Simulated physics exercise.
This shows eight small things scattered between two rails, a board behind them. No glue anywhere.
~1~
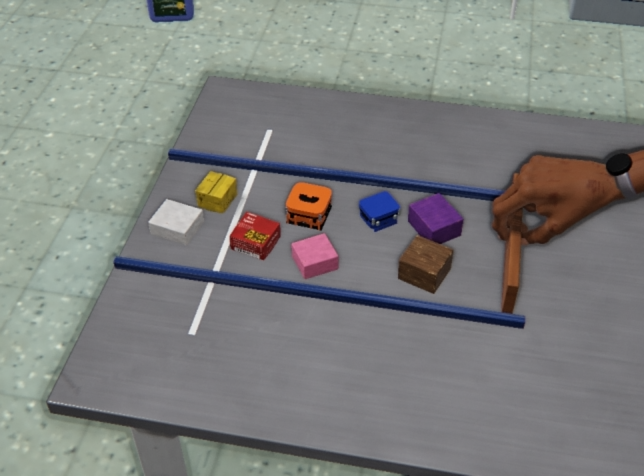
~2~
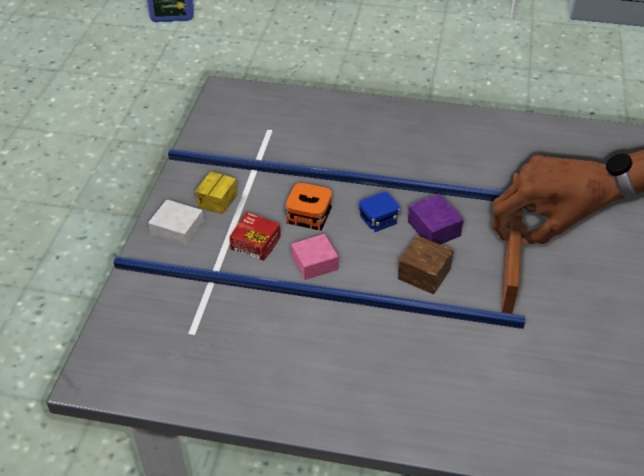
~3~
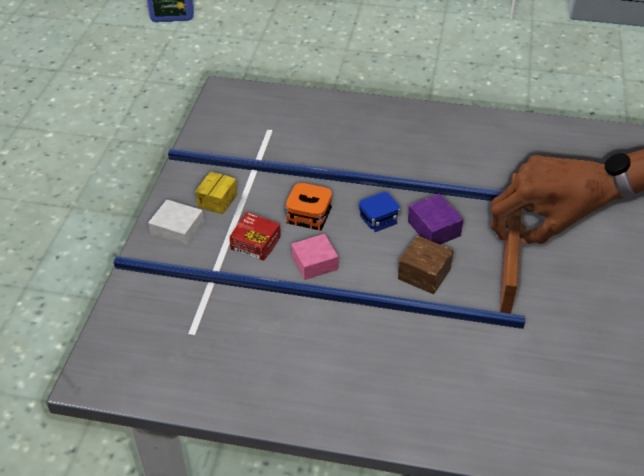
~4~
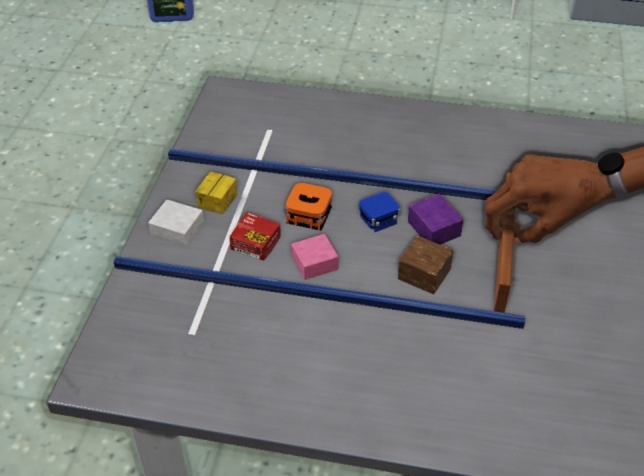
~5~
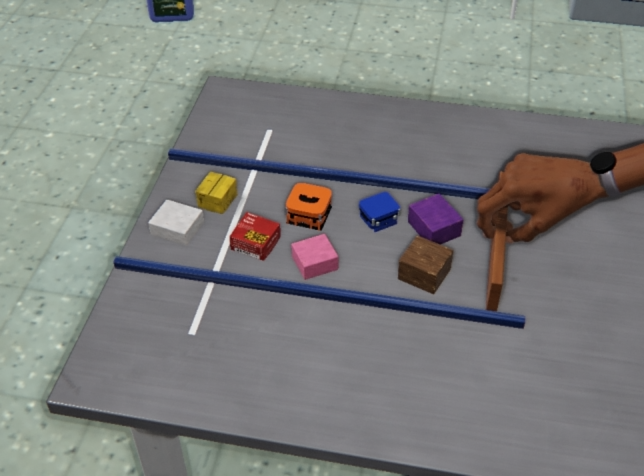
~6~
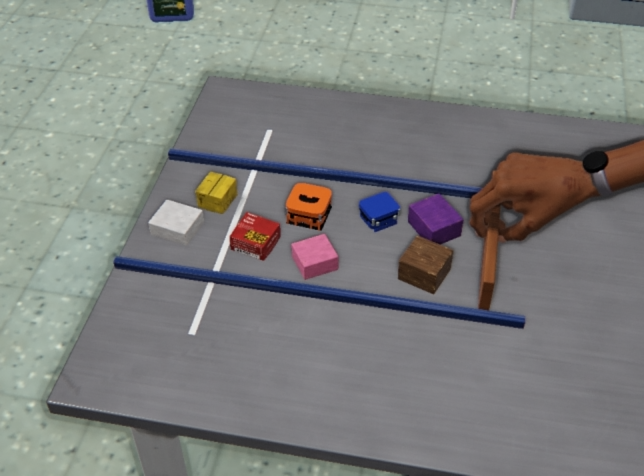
On a grey table between two blue rails, a hand slides an upright board slightly left behind eight small, still objects.
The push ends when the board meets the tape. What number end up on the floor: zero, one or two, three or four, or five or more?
Outcome: The number that fall off is one or two.
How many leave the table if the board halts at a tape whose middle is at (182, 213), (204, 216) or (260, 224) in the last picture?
In that order 6, 4 and 1.
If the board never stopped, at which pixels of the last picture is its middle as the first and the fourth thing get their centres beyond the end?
At (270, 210) for the first, at (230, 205) for the fourth.
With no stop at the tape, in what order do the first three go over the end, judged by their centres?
They are the white block, the yellow box, the red box.
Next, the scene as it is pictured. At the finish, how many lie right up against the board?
That makes 2.
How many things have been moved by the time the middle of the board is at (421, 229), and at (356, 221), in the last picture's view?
First 3, then 6.
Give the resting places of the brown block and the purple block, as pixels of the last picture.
Near (204, 238) and (228, 184).
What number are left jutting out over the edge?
That would be 2.
Early on, none off yet; white block at rest near (177, 222); yellow box at rest near (217, 193); red box at rest near (255, 237).
Finally, the number that fall off is one or two; lost, yellow box and white block.
